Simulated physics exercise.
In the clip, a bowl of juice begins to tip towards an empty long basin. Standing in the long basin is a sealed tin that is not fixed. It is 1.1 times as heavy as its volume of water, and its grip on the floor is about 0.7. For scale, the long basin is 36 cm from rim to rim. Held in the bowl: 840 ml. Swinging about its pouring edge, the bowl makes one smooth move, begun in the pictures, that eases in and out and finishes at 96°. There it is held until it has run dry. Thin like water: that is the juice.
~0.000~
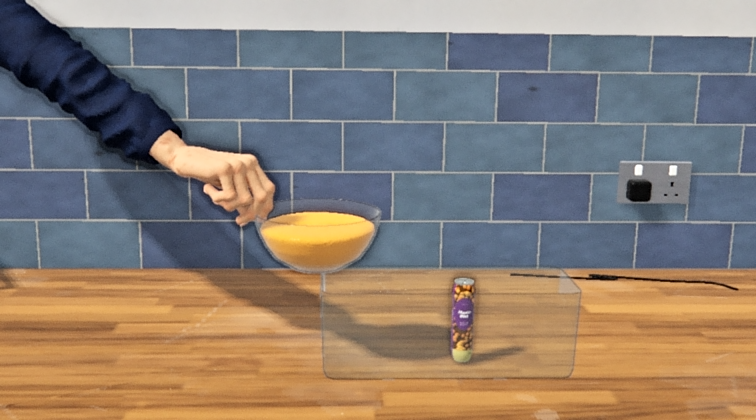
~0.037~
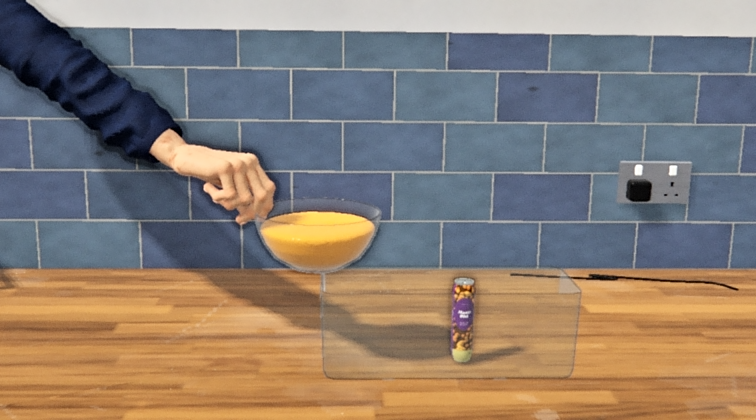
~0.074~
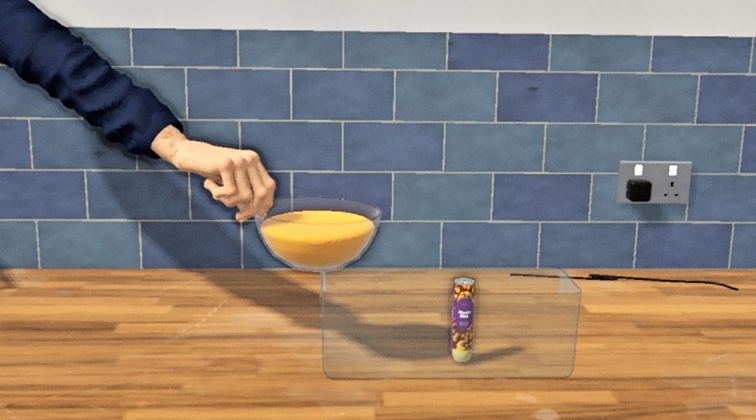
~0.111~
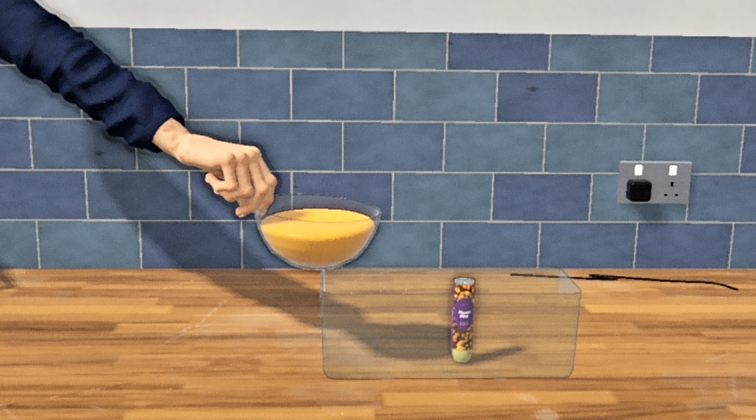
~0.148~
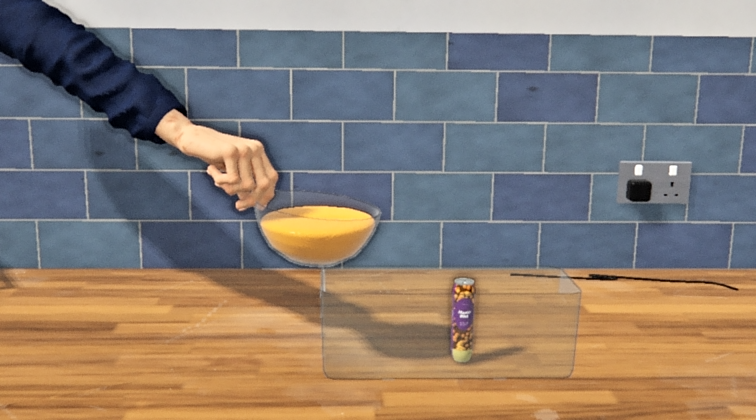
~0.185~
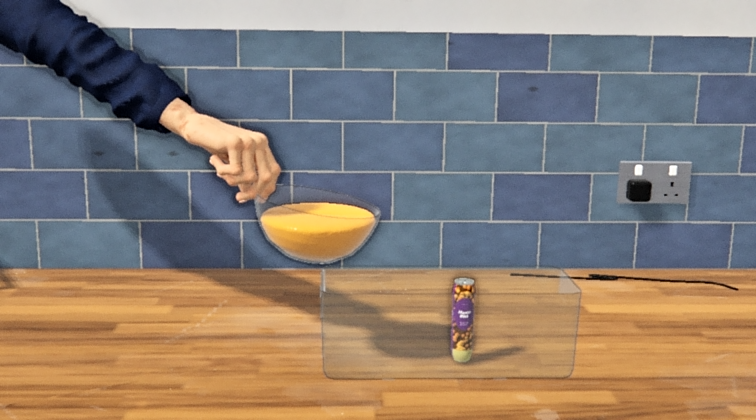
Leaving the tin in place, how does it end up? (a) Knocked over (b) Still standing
Knocked over (a).
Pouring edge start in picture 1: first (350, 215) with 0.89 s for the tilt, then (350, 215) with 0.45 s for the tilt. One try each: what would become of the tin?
The tin stays vertical the first time and overturns the second time.
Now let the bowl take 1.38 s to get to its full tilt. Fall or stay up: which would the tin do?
Result: Tin tipped over.
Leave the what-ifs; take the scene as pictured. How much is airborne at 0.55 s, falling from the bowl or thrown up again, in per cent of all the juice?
About 34 per cent.
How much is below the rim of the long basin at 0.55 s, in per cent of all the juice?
I'd put it near 5 percent.
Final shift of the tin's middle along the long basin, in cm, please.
It finishes around 8.0 cm from where it began.
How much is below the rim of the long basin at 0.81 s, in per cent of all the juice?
Some 76 per cent.
By 0.55 s the tilt is 65° and 61 per cent is still to pour; the tin stands where it began.
By 0.81 s the tilt is 94° and 3 per cent is still to pour; the tin leans 18°.
By 1.09 s the tilt is 96° and 0 per cent is still to pour; the tin lies on its side.
By 1.39 s the tilt is 96° and 0 per cent is still to pour; the tin lies on its side.
At rest the tin lies on its side.
